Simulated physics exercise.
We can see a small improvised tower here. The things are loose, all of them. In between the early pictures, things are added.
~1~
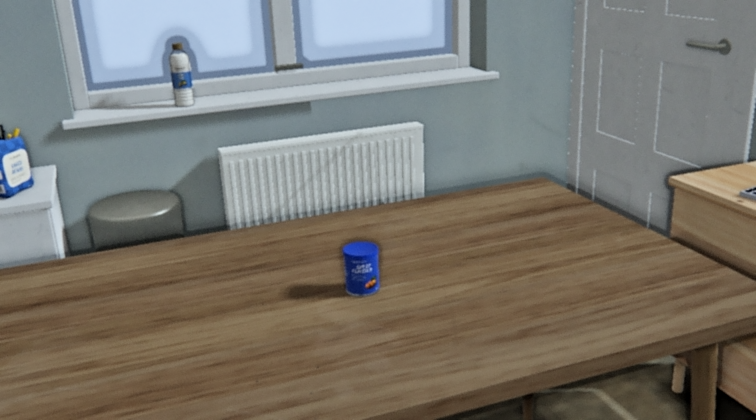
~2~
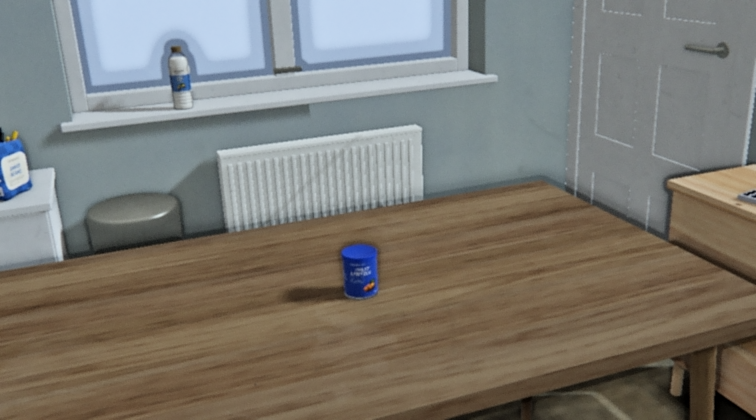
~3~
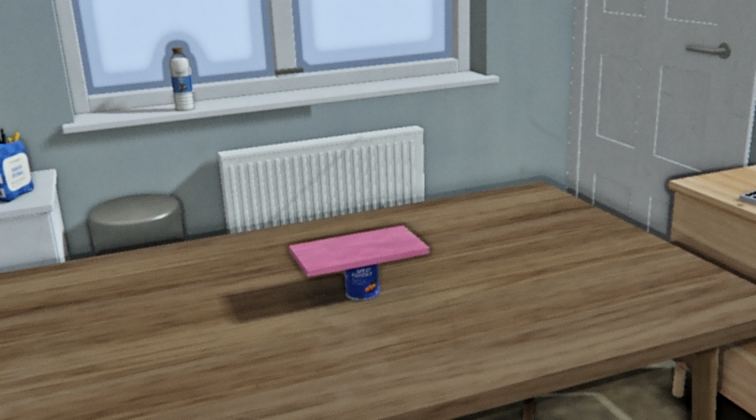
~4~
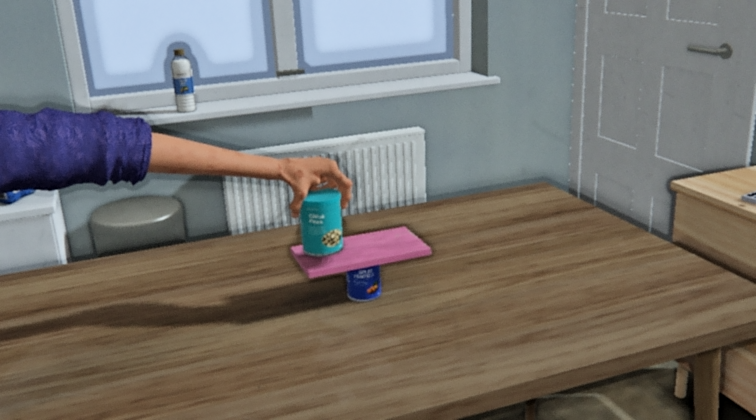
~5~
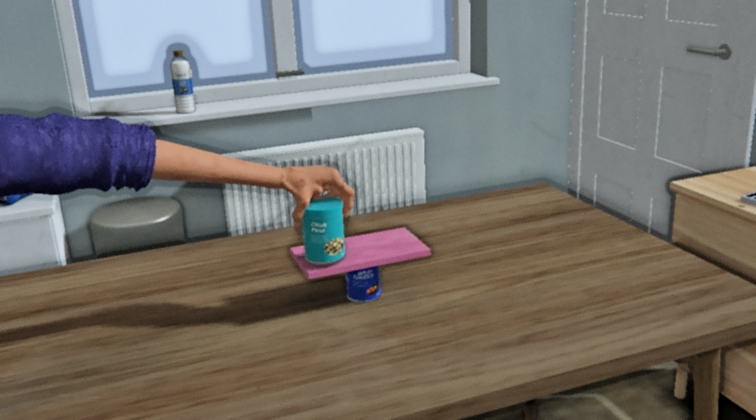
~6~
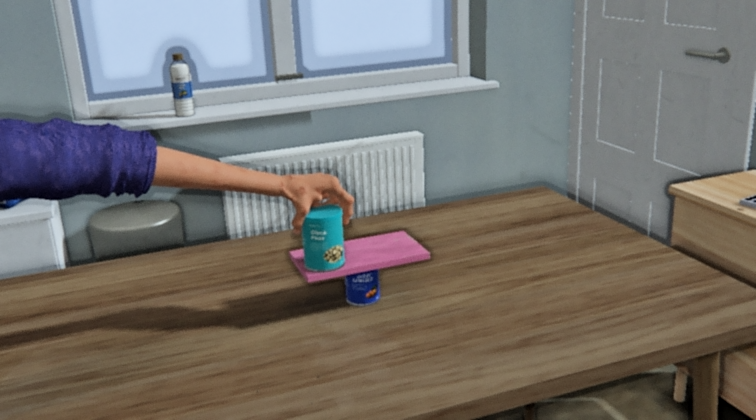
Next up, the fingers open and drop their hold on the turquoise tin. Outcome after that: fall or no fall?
Fall.
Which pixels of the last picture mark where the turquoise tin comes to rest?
End position: Approximately (273, 315).
Then, 0.30 s on from there, turquoise tin now fallen; pink board turned 50° from how it was put.
Then, 0.60 s on from there, pink board turned 43° from how it was put.
In the end, fallen, turquoise tin; moved from the start, pink board; blue tin unmoved. At the end, from the last picture's camera, turquoise tin near (273, 315). The stack gives way.
